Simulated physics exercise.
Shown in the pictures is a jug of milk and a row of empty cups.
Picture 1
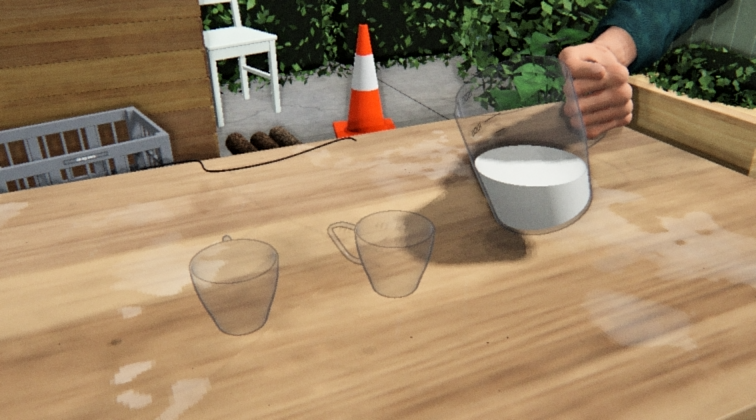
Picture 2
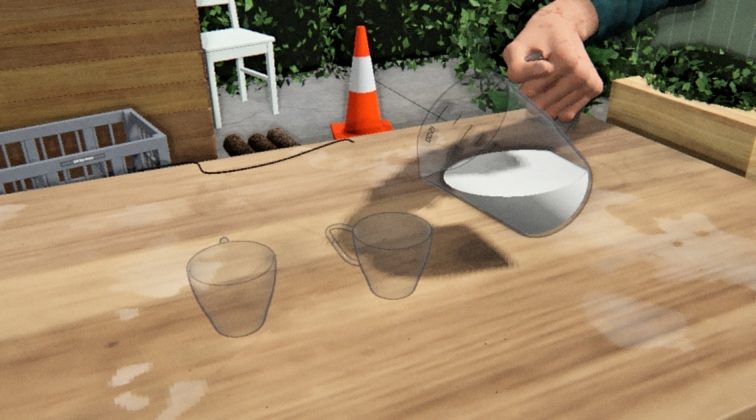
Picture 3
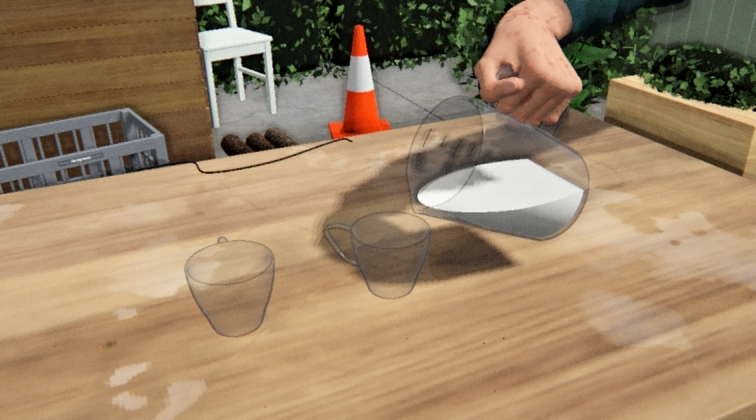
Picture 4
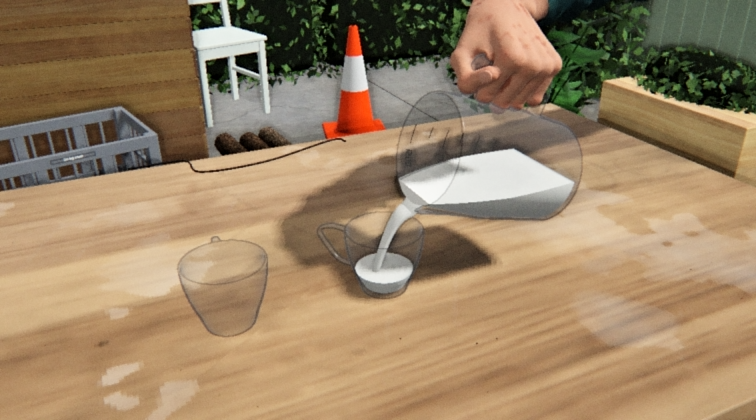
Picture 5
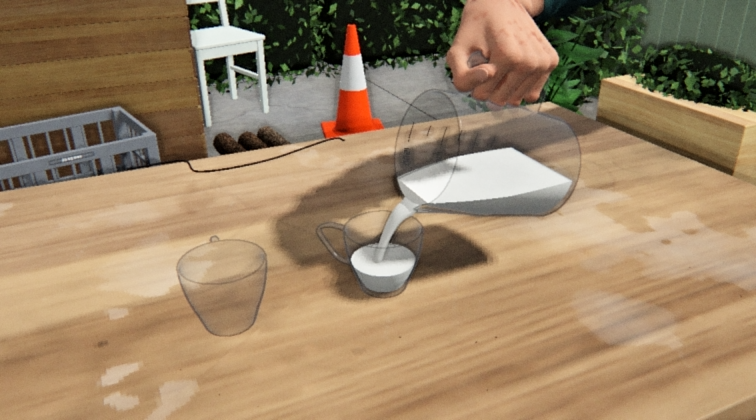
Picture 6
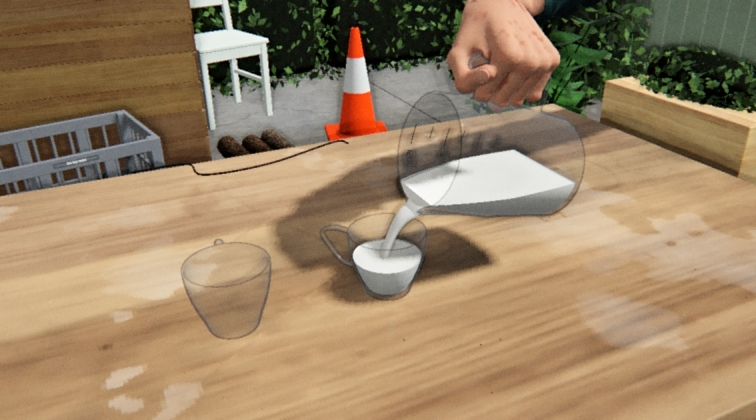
At first, a hand holds a clear jug of milk over a wooden table, to the right of two empty glass cups. The hand moves the jug left and tilts it further toward the nearer cup, then milk streams from its lip and the level in that cup rises to about half.
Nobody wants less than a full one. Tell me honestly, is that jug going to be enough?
Looks like it's going to last to the final one.
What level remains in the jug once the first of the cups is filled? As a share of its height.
The level sits at roughly 20 percent.
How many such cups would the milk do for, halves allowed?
It comes to roughly 2.5.
Soon after, the first is about three quarters full.
Later, the first is done and the jug has about two thirds of its load.
In the end, both are full and about a quarter of the milk is over.
